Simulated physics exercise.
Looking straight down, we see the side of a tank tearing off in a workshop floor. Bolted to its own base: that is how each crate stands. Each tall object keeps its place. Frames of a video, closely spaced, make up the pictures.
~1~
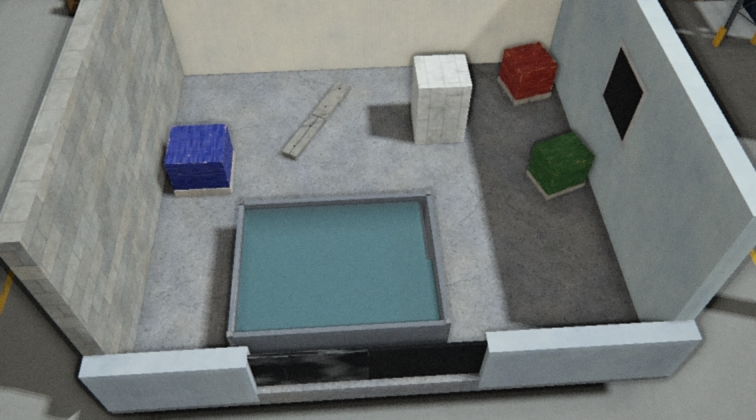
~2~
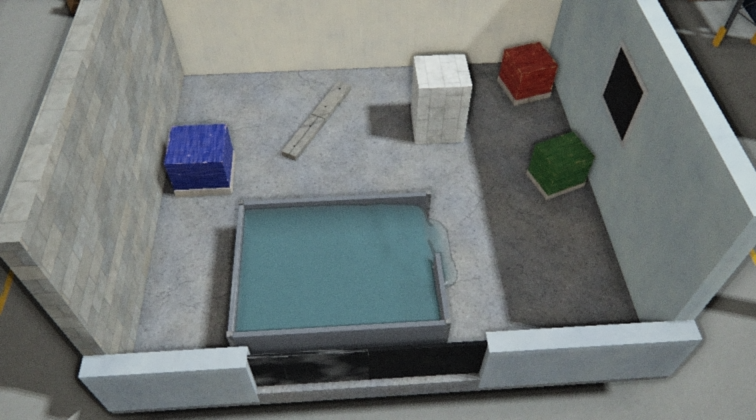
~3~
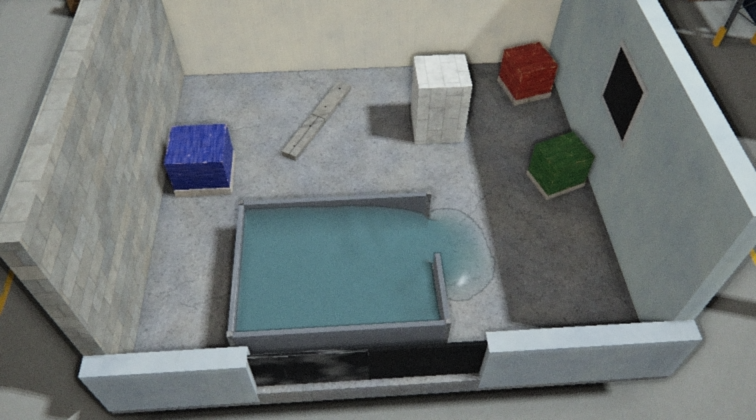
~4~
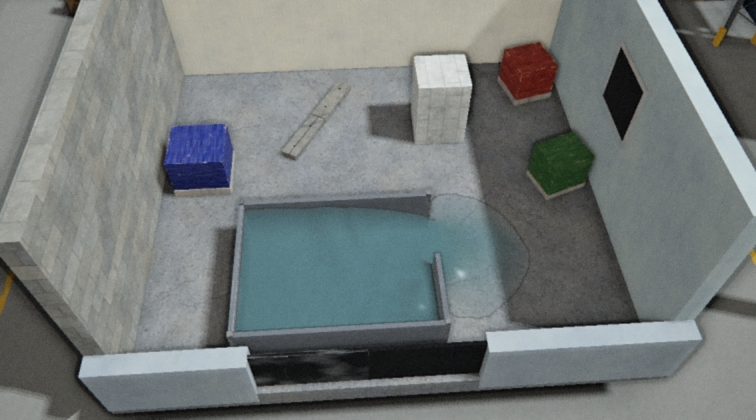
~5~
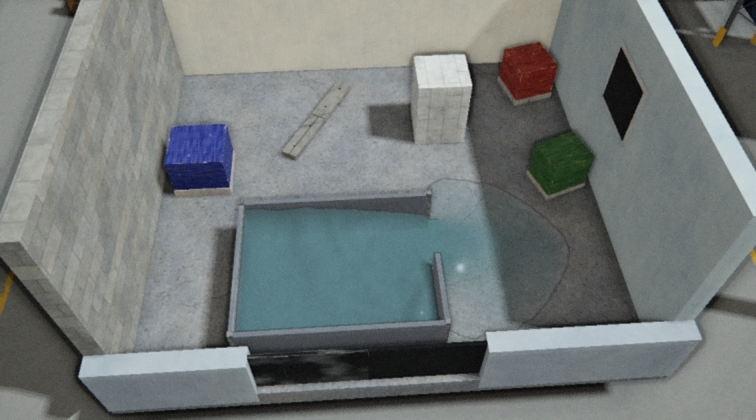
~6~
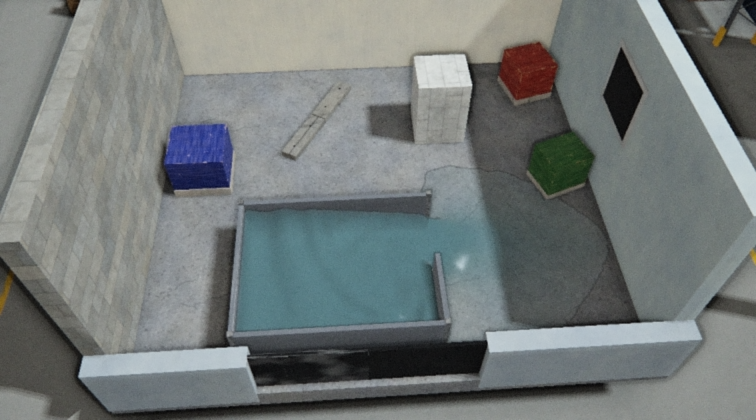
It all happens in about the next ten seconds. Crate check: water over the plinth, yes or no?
Green crate yes, blue crate no, red crate yes.
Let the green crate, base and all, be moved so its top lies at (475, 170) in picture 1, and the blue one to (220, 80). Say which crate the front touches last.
Last comes the blue-painted one.
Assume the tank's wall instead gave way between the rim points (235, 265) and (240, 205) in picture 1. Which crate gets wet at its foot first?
My pick is the blue crate.
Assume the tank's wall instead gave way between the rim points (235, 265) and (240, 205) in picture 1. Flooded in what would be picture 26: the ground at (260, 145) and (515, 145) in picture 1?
Taking the two spots in turn: Parched and parched.
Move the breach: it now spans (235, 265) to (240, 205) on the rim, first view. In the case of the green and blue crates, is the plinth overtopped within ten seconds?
Note - green goes wet, blue goes wet.
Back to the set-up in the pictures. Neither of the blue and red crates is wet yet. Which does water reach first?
The answer is the red crate.
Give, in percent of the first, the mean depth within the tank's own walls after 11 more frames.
Near 62 in a hundred.
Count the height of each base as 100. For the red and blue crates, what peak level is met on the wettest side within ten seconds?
Respectively 220 % and 70 %.
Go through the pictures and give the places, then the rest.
In the first frame, the water tank at (338, 262) is whole and still.
In the second frame, water pours out at (428, 247) and has run to a hidden place.
In the third frame, the front is at (485, 277), out from the gap at (428, 248).
In the fourth frame, water pours out at (428, 248) and has run to (523, 260).
In the fifth frame, water pours out at (428, 248) and has run to (556, 236).
In the sixth frame, the front is at (594, 230), out from the gap at (428, 247).
A moment on, water covers 25 % of the floor; the green crate water round its plinth, the blue crate not reached, the red crate not reached.
Next, water covers 30 % of the floor; the green crate water round its plinth, the blue crate not reached, the red crate water round its plinth.
Then, water covers 45 % of the floor; the green crate water round its plinth, the blue crate not reached, the red crate water round its plinth.
Later, water covers 65 % of the floor; the green crate water round its plinth, the blue crate not reached, the red crate water round its plinth.
In the end, water covers 95 % of the floor; the green crate was topped, the blue crate stayed above the water, the red crate was topped.
